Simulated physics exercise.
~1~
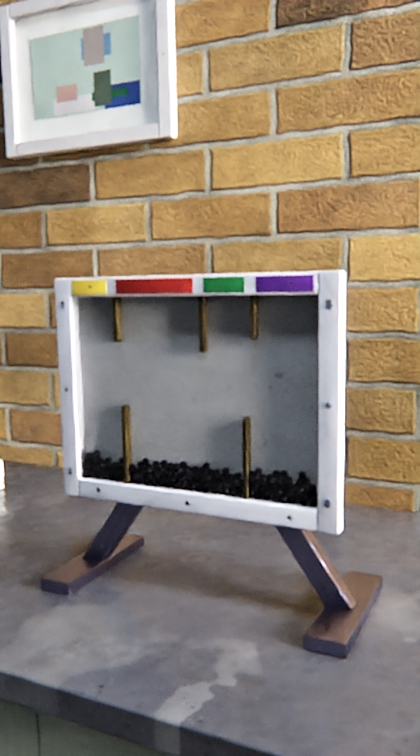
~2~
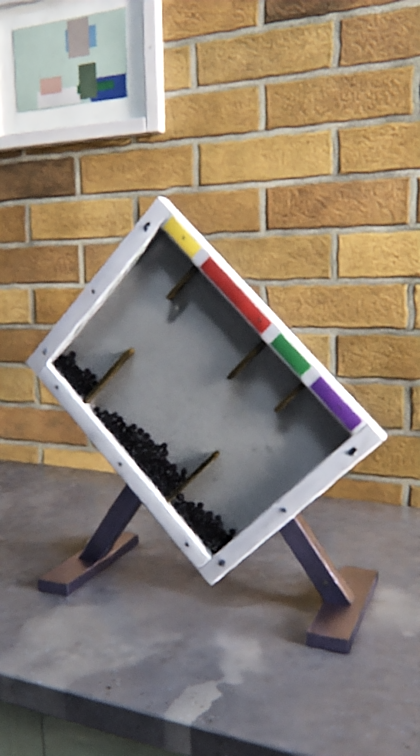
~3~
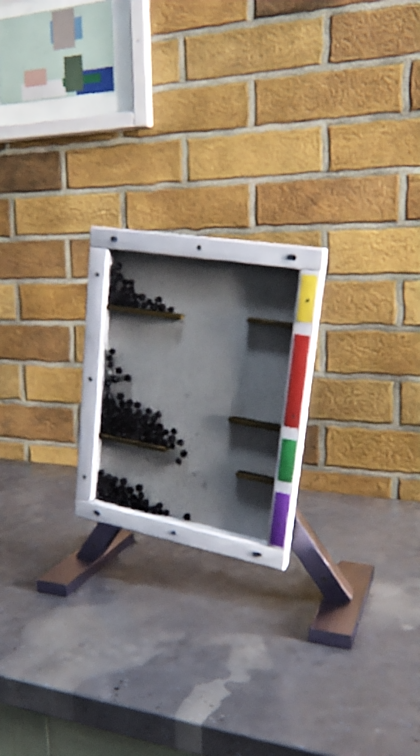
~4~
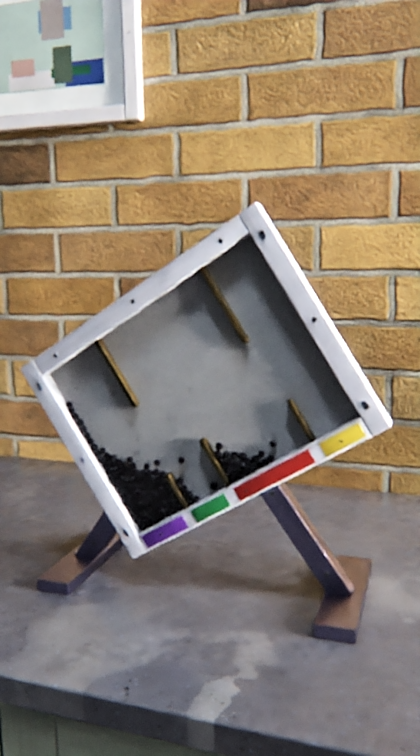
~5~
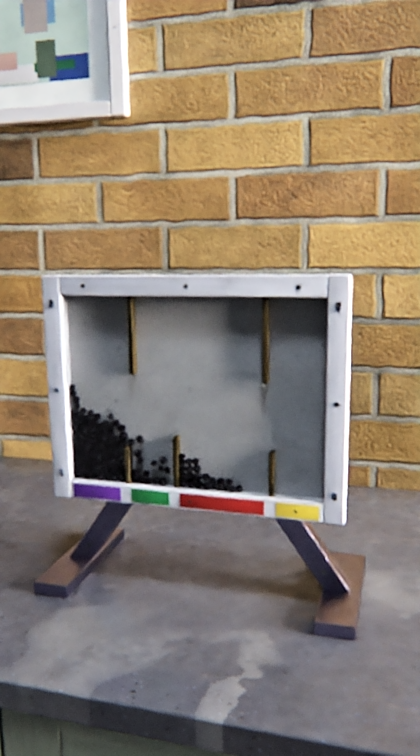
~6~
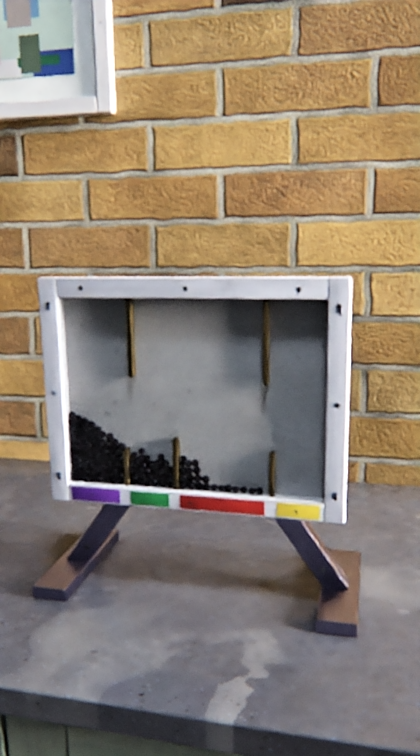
White-framed case of black beads rotating clockwise half a turn, beads tumbling and settling mostly over purple, none over yellow.
